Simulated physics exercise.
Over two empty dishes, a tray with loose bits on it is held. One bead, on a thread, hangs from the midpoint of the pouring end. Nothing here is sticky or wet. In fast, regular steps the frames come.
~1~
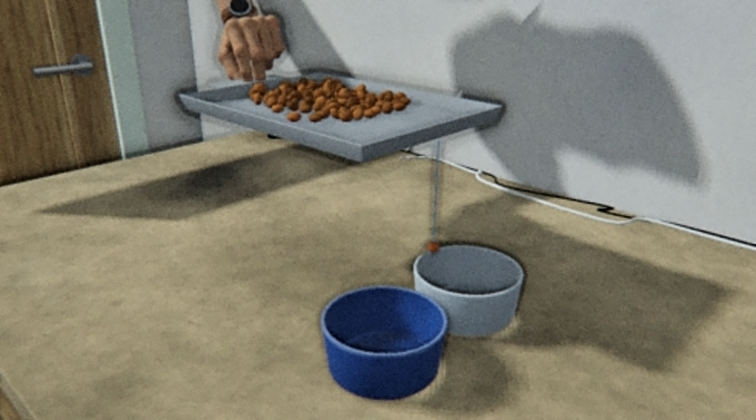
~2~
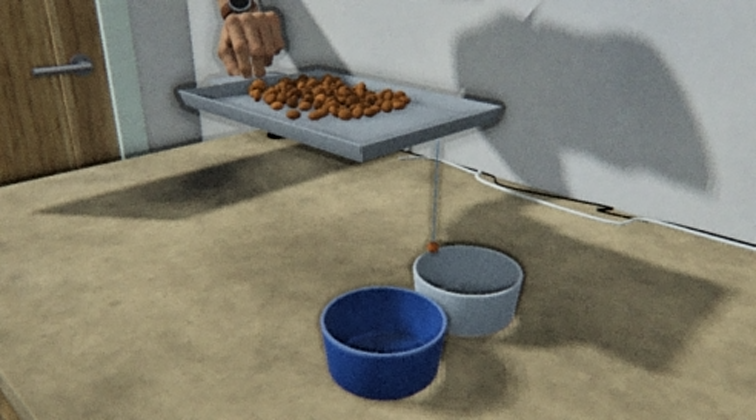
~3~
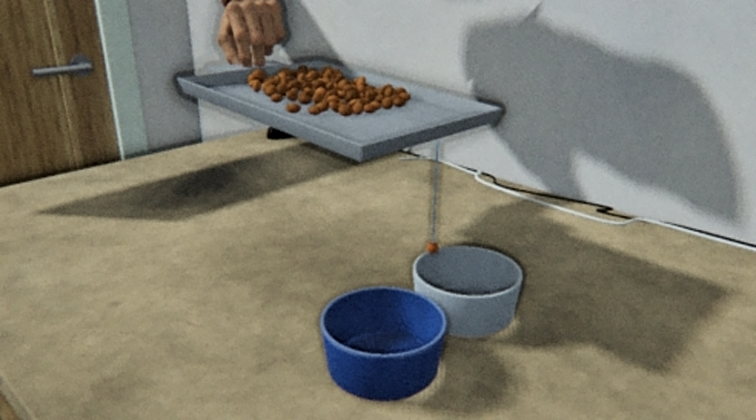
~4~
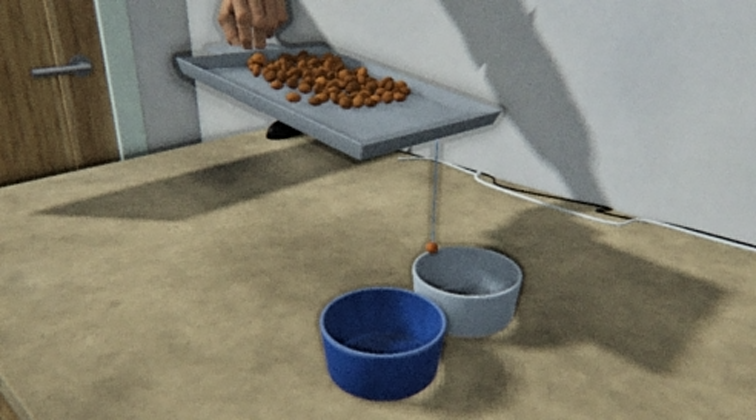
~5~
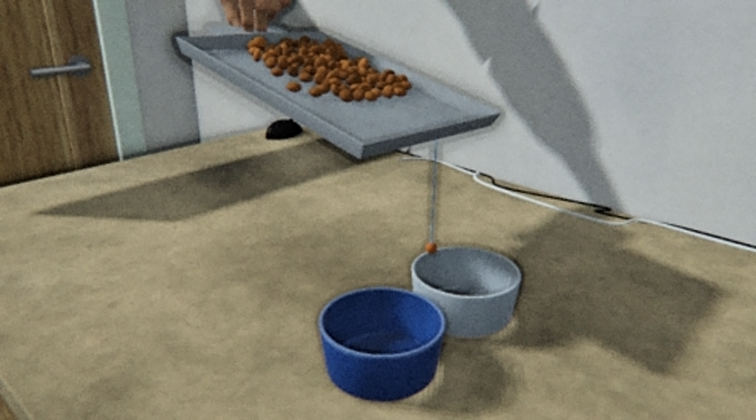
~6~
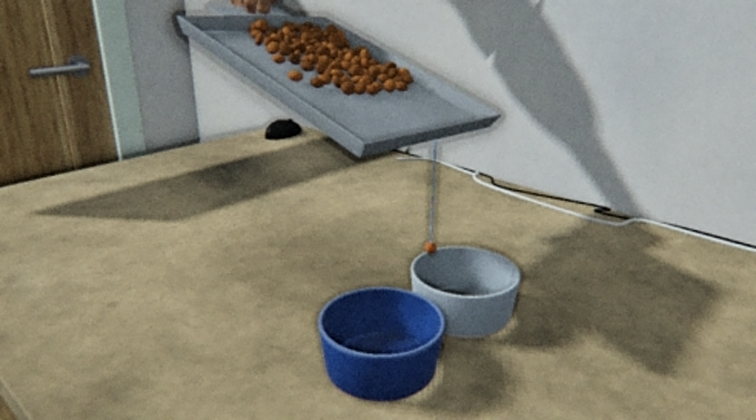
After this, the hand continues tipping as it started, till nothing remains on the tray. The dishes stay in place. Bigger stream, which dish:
The right-side dish receives more.
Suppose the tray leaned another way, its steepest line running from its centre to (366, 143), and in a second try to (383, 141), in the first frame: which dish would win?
The leftmost dish; the leftmost dish.
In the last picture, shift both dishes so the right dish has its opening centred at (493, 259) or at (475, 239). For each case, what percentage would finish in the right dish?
Trial 1: 60 percent; trial 2: 30 percent.
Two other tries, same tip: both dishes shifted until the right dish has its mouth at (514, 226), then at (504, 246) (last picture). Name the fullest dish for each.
First try: The leftmost dish. Second try: The rightmost dish.
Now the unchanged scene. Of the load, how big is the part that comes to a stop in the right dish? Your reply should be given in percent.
It comes to around 30 per cent of the load.
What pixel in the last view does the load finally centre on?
Close to (512, 305), more or less.
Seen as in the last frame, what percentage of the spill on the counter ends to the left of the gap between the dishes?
Estimate: Roughly 0 %.
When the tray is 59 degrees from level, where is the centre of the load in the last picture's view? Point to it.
About (466, 112).
Soon, tray tipped steeply; most on the tray; a small part in the air.
A while on, tray tipped right over; a small part on the tray; a stray few in the left dish; about a quarter in the right dish; about half outside both; a small part in the air.
Towards the end, tray tipped past a quarter turn; a stray few in the left dish; about a third in the right dish; about two thirds outside both.
Finally, tray tipped past a quarter turn; a stray few in the left dish; about a third in the right dish; about two thirds outside both.
